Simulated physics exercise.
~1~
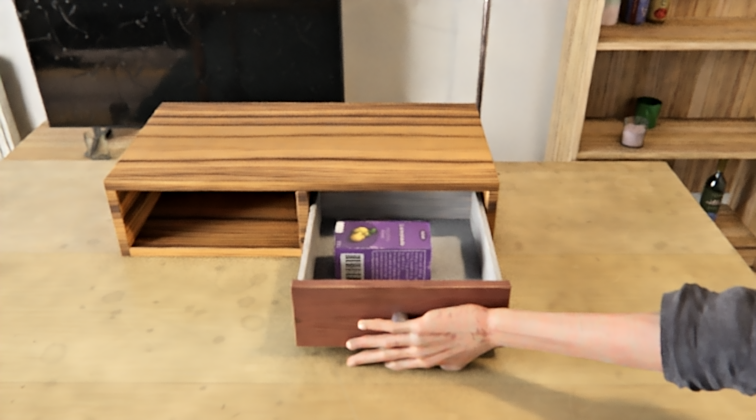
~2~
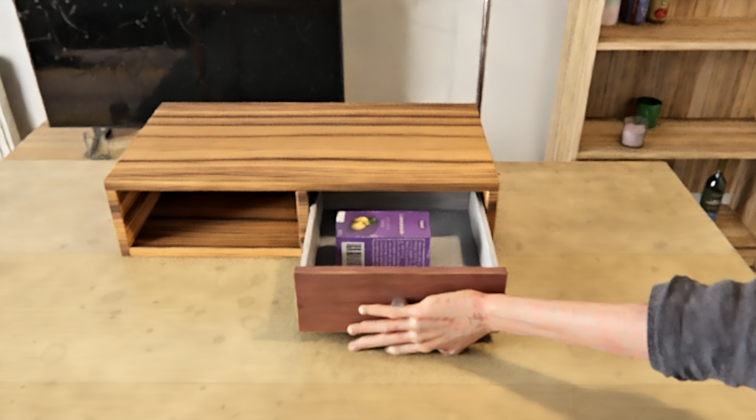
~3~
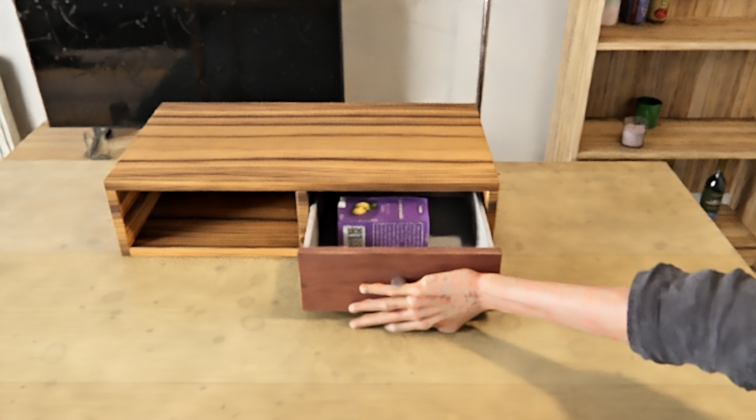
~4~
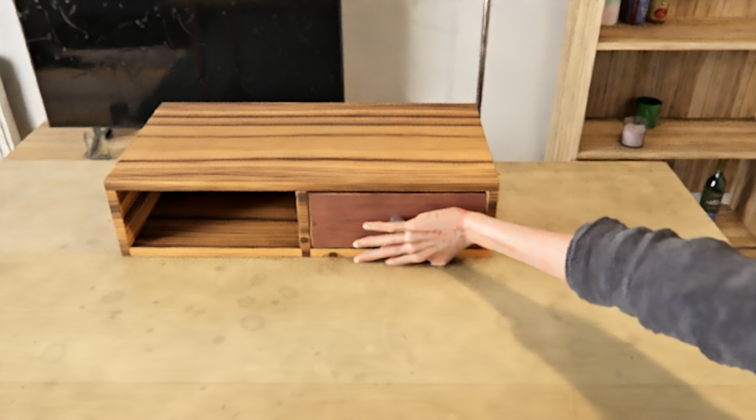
On a light wooden tabletop, a hand pushes in the open reddish-brown drawer of a striped wooden chest, carrying a purple carton inside it inward. The drawer slides steadily back until the carton disappears from view and the front shuts flush, with the hand still against it.
